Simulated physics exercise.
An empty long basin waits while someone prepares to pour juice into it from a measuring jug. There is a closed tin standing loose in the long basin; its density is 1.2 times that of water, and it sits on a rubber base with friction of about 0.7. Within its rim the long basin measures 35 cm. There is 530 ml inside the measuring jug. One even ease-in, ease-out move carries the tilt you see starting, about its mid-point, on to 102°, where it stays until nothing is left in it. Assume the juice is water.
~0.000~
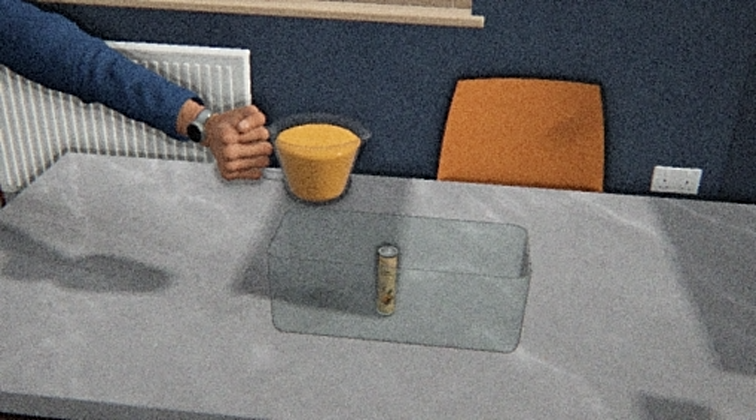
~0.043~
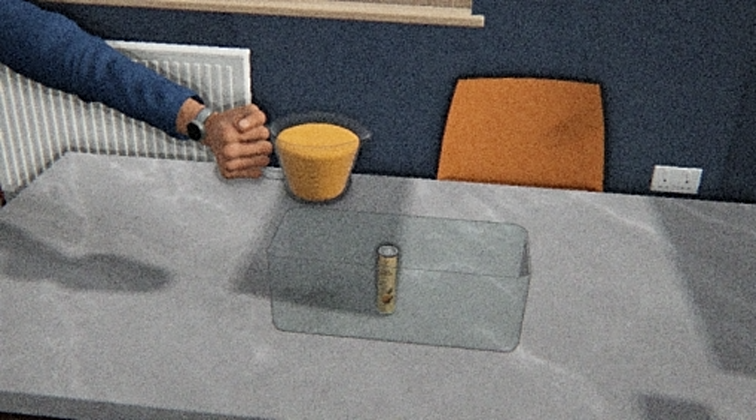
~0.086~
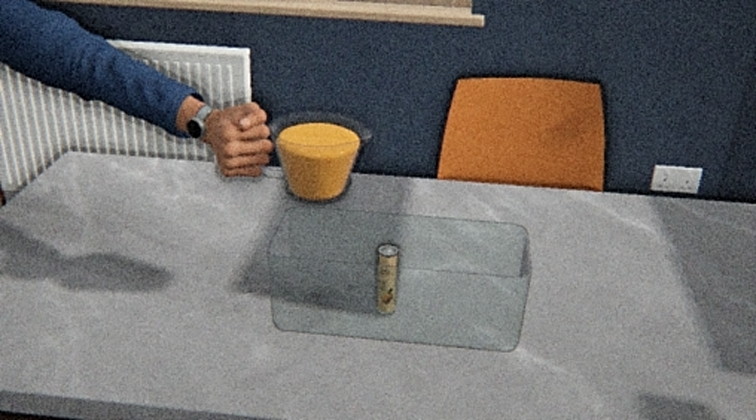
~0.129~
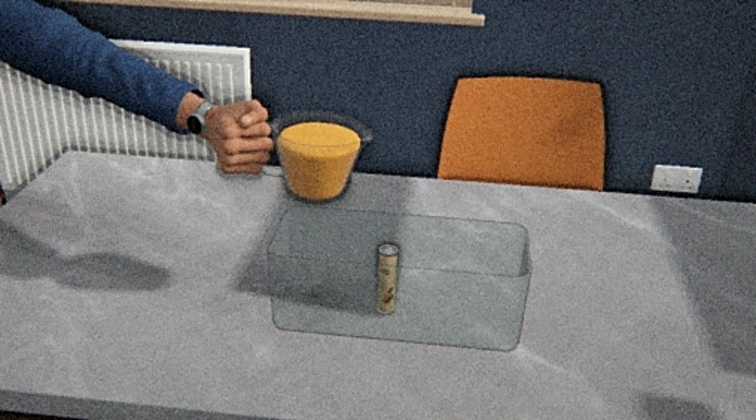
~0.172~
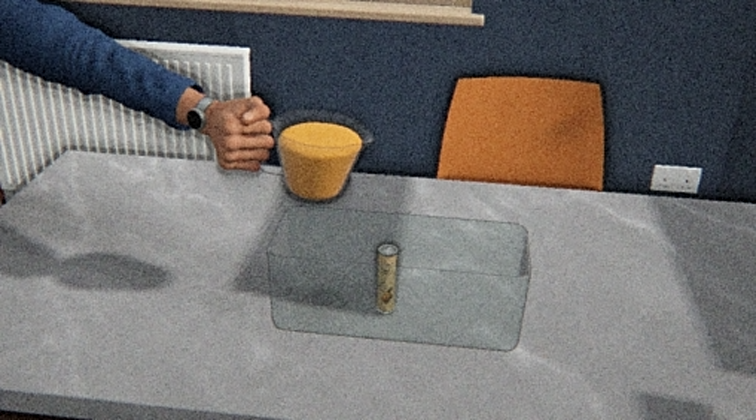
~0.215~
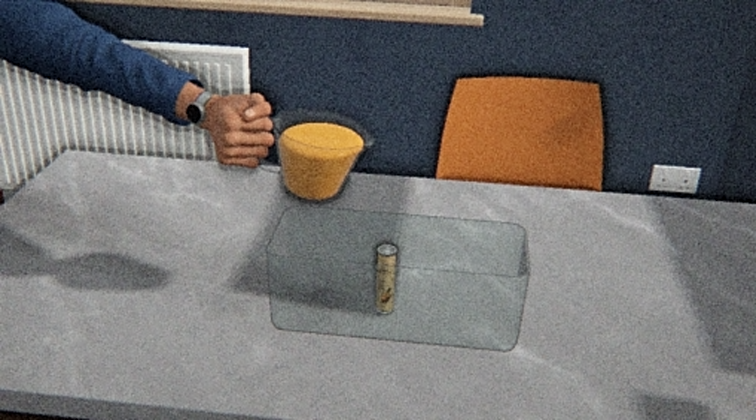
In this clip, a hand in a blue sleeve holds a clear jug of orange liquid above a transparent rectangular basin with a small upright tin inside, on a grey table, and slowly tilts the jug slightly rightward.
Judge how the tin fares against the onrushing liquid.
It is left standing.
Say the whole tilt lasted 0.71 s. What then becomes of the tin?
The tin would overturn.
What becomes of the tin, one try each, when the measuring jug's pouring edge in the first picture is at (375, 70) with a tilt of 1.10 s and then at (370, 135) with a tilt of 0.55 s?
Try 1: Still standing; try 2: Tipped over.
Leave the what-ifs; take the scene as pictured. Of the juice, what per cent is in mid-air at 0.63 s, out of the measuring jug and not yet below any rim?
My guess is roughly 22 %.
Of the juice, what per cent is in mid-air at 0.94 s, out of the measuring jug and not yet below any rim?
Close to 9 %.
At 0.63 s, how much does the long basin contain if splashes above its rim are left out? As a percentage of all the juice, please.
Around 14 percent.
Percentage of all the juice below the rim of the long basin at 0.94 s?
Value: Approx. 84 %.
After 0.63 s the tilt is 63° and 64 per cent is still to pour; the tin stands where it began.
After 0.94 s the tilt is 96° and 8 per cent is still to pour; the tin stands where it began.
After 1.25 s the tilt is 102° and 0 per cent is still to pour; the tin stands where it began.
After 1.60 s the tilt is 102° and 0 per cent is still to pour; the tin stands where it began.
In the end the tin stands where it began.
